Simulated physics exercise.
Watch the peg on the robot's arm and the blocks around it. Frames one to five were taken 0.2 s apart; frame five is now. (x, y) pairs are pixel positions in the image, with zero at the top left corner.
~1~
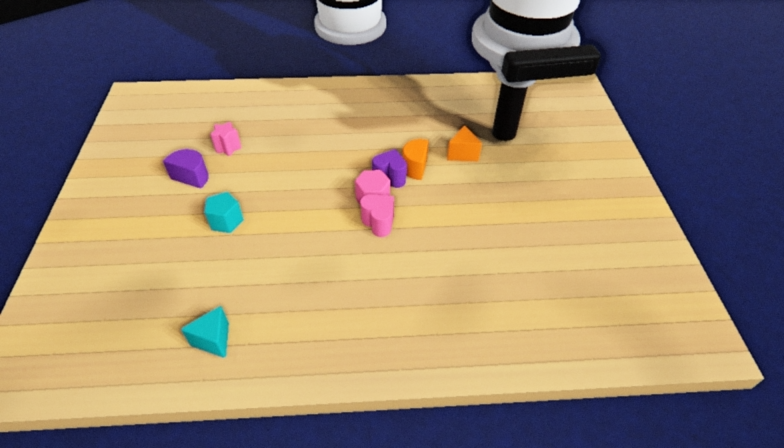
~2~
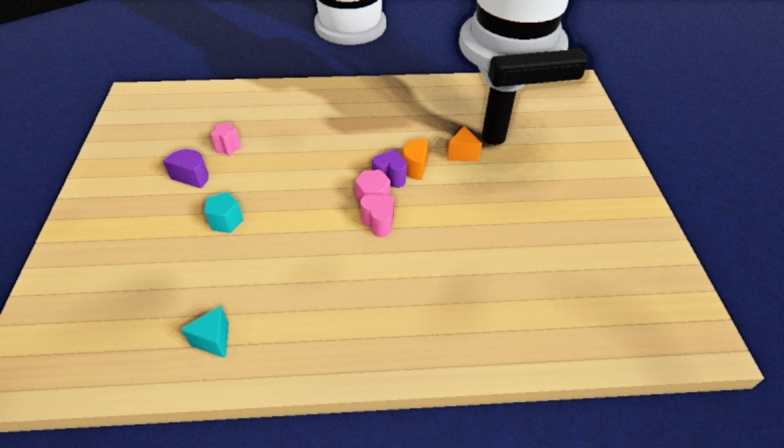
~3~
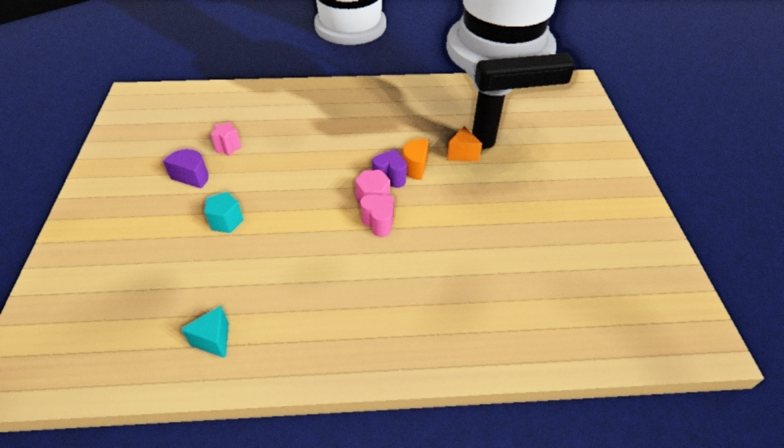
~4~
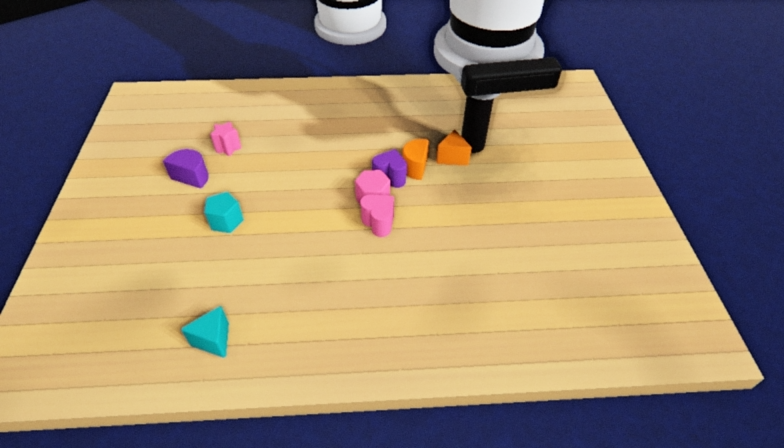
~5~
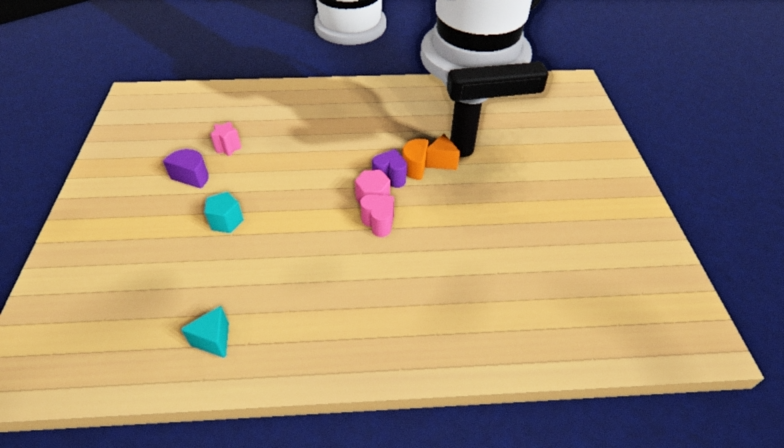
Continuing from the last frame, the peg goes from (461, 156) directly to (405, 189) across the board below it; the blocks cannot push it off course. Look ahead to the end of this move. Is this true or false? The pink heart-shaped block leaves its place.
That is false.
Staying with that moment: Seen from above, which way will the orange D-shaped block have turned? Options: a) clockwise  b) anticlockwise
The answer is a.
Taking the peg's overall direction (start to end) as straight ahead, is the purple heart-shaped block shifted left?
No - that is not the case.
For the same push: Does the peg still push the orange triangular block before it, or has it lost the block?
Carried ahead at the end.
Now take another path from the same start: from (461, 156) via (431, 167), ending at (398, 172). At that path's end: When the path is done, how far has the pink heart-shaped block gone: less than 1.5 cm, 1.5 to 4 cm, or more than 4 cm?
Offset: Below 1.5 cm.
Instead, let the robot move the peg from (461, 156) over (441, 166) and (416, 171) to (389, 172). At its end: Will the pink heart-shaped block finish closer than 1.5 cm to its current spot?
Yes.
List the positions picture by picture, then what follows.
Peg's lower end at (504, 134); pink heart-shaped block at (379, 205); purple heart-shaped block at (390, 159); orange D-shaped block at (416, 149); orange triangular block at (465, 137), in the first frame.
Peg at (494, 137); blocks still, in the second frame.
Peg at (483, 141); blocks still, in the third frame.
Peg at (472, 145); orange triangular block at (455, 140), in the fourth frame.
Peg at (462, 149); pink heart-shaped block at (379, 205); purple heart-shaped block at (390, 159); orange D-shaped block at (416, 149); orange triangular block at (443, 144), in the fifth frame.
The first path, step by step. Halfway along, peg at (433, 166); purple heart-shaped block at (375, 160); orange D-shaped block at (402, 151), turned 25° clockwise; orange triangular block at (415, 162).
At the end, peg at (405, 182); pink heart-shaped block still; purple heart-shaped block at (366, 159); orange D-shaped block at (400, 150), turned 35° clockwise; orange triangular block at (381, 175), turned 25° clockwise.
